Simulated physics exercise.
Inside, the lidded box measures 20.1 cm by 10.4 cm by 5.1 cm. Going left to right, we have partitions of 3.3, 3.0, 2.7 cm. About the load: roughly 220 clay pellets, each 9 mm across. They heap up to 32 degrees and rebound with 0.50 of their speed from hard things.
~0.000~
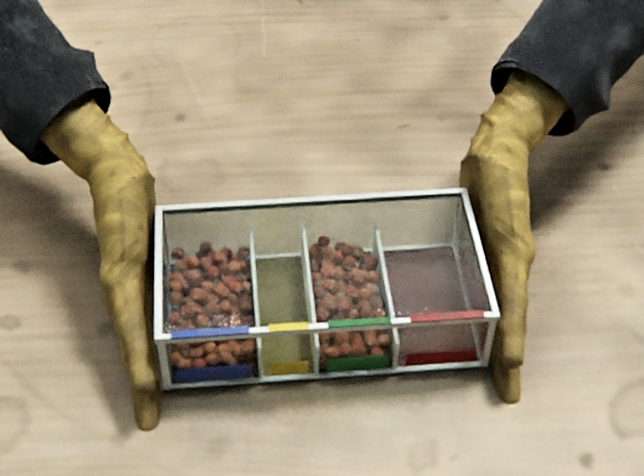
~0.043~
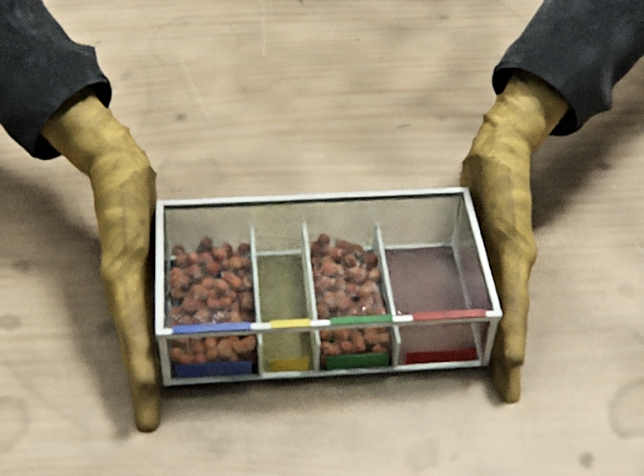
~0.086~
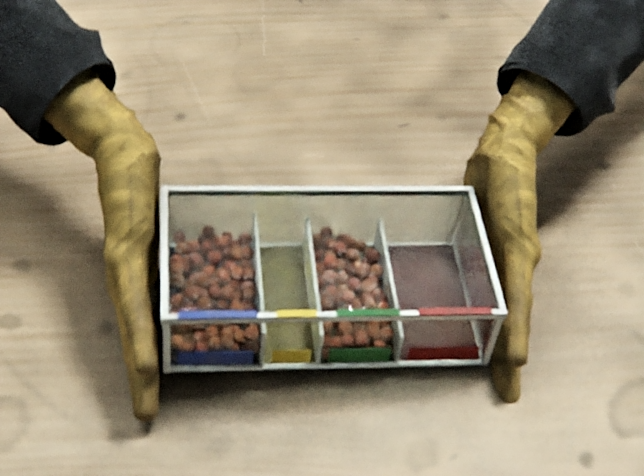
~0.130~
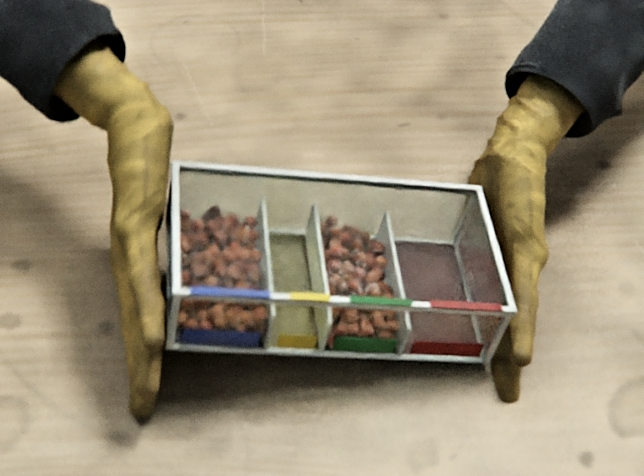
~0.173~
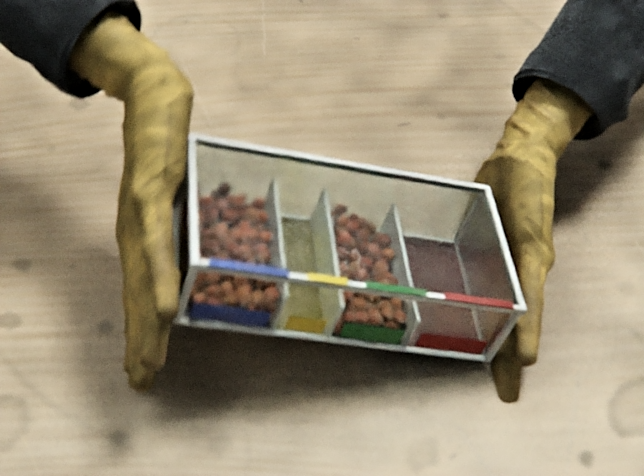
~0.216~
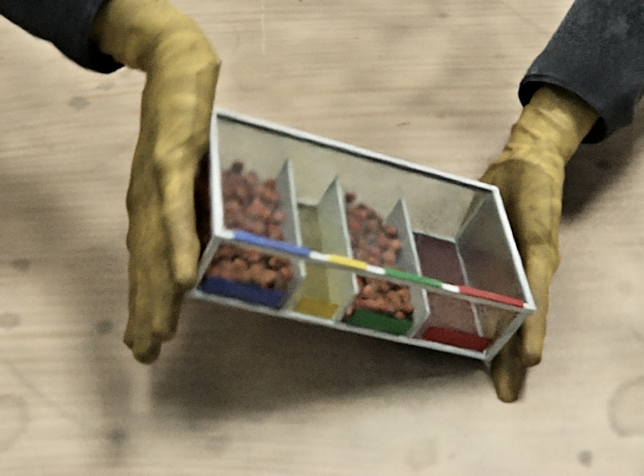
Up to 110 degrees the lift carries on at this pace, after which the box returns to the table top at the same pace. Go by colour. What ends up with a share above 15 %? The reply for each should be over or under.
For red it is over, for blue it is over, for green it is under, for yellow it is under.
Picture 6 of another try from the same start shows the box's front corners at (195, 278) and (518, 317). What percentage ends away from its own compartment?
It would come to roughly 70 percent.
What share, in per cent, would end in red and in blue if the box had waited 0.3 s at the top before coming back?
In that case red 60, blue 30.
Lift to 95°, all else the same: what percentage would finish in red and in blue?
The red compartment would hold 50 per cent, the blue one 30 per cent.
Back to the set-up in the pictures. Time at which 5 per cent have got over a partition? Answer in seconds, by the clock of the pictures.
Roughly at the 0.75 s mark.
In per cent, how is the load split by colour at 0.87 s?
Per cent by colour: Red 30; blue 40; green 25; yellow 5.
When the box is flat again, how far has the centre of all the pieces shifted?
Around 6.5 centimetres.
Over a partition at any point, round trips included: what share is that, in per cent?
The share is close to 65 percent.
After 0.87 s, tilt 109 degrees; red 30 %, blue 40 %, green 25 %, yellow 5 %.
Then, at 1.31 s, tilt 47 degrees; red 60 %, blue 30 %, green 5 %, yellow 5 %.
Then, at 1.82 s, tilt 0 degrees; red 60 %, blue 30 %, green 5 %, yellow 5 %.
In the end, at 2.1 s, red 60 %, blue 30 %, green 5 %, yellow 5 %.
